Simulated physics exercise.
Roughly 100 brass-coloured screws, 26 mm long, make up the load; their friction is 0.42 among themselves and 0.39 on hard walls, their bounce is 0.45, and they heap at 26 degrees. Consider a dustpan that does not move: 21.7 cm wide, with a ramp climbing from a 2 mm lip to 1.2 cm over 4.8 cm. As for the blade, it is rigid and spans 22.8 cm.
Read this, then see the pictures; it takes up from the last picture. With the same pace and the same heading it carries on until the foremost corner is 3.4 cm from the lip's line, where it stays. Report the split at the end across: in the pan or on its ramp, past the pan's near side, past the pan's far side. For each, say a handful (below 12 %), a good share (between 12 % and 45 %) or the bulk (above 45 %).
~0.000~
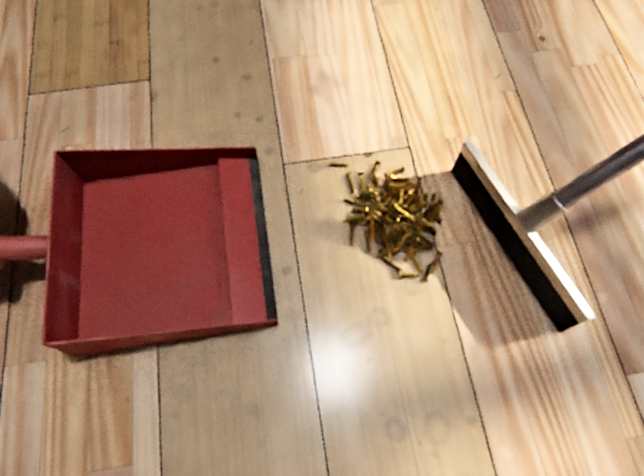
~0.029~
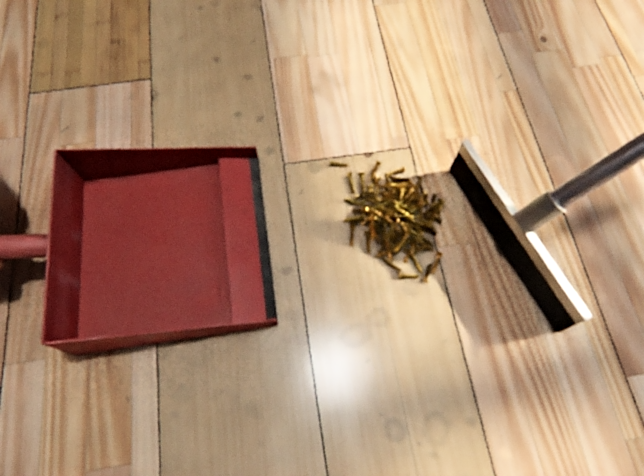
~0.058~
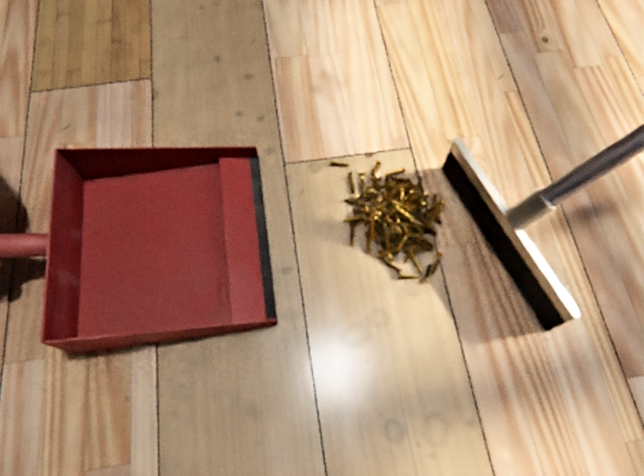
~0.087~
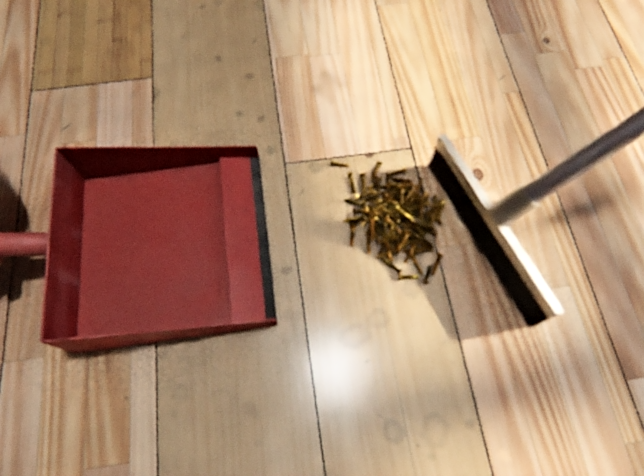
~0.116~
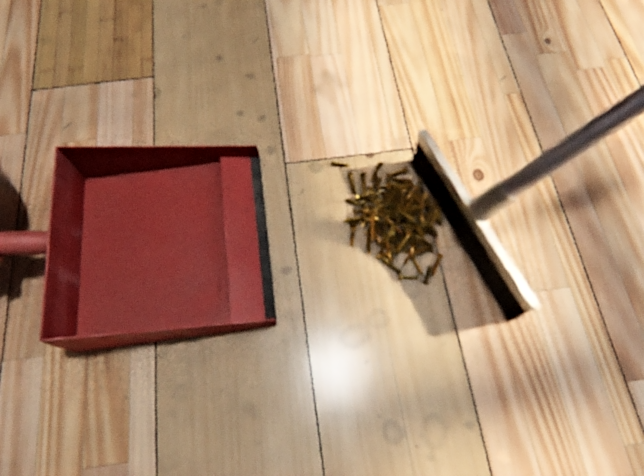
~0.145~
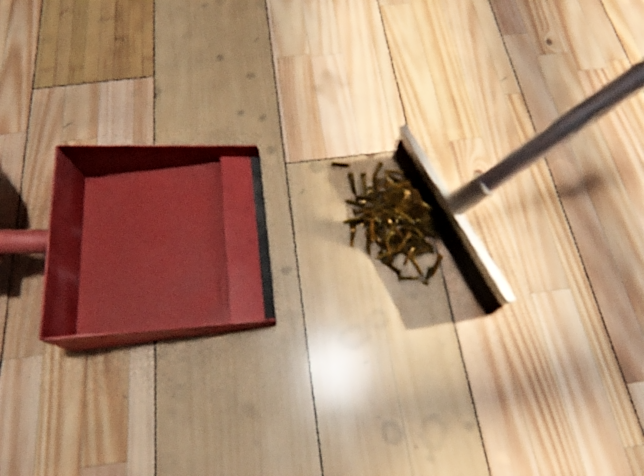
Split: In the pan or on its ramp a handful, past the pan's near side a handful, past the pan's far side a handful.
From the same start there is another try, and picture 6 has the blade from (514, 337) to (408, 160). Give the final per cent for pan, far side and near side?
Per cent by place - pan 15, far side 0, near side 0.
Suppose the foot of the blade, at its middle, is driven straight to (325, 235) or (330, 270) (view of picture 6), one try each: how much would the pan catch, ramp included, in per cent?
The two tries give about 25 and 20 percent.
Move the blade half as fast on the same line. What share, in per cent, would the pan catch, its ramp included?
I'd put it at close to 0 per cent.
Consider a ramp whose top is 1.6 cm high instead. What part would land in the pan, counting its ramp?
Close to 0 per cent then.
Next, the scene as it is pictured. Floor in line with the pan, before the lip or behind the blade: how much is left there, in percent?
It comes to some 95 percent.
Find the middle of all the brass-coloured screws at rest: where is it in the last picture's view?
Near (293, 230).
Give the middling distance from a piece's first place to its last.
12 cm or thereabouts.
Then, at 0.25 s, middle of the blade 13 cm from the lip; 0 % over the lip, far side 0 %, near side 0 %.
Then, at 0.32 s, middle of the blade 8 cm from the lip; 0 % over the lip, far side 0 %, near side 0 %.
After 0.53 s, middle of the blade 7 cm from the lip; 5 % over the lip, far side 5 %, near side 0 %.
By 1.7 s all is still; pan 5 %, near side 0 %, far side 5 %, in front of the lip or behind the blade 95 %.
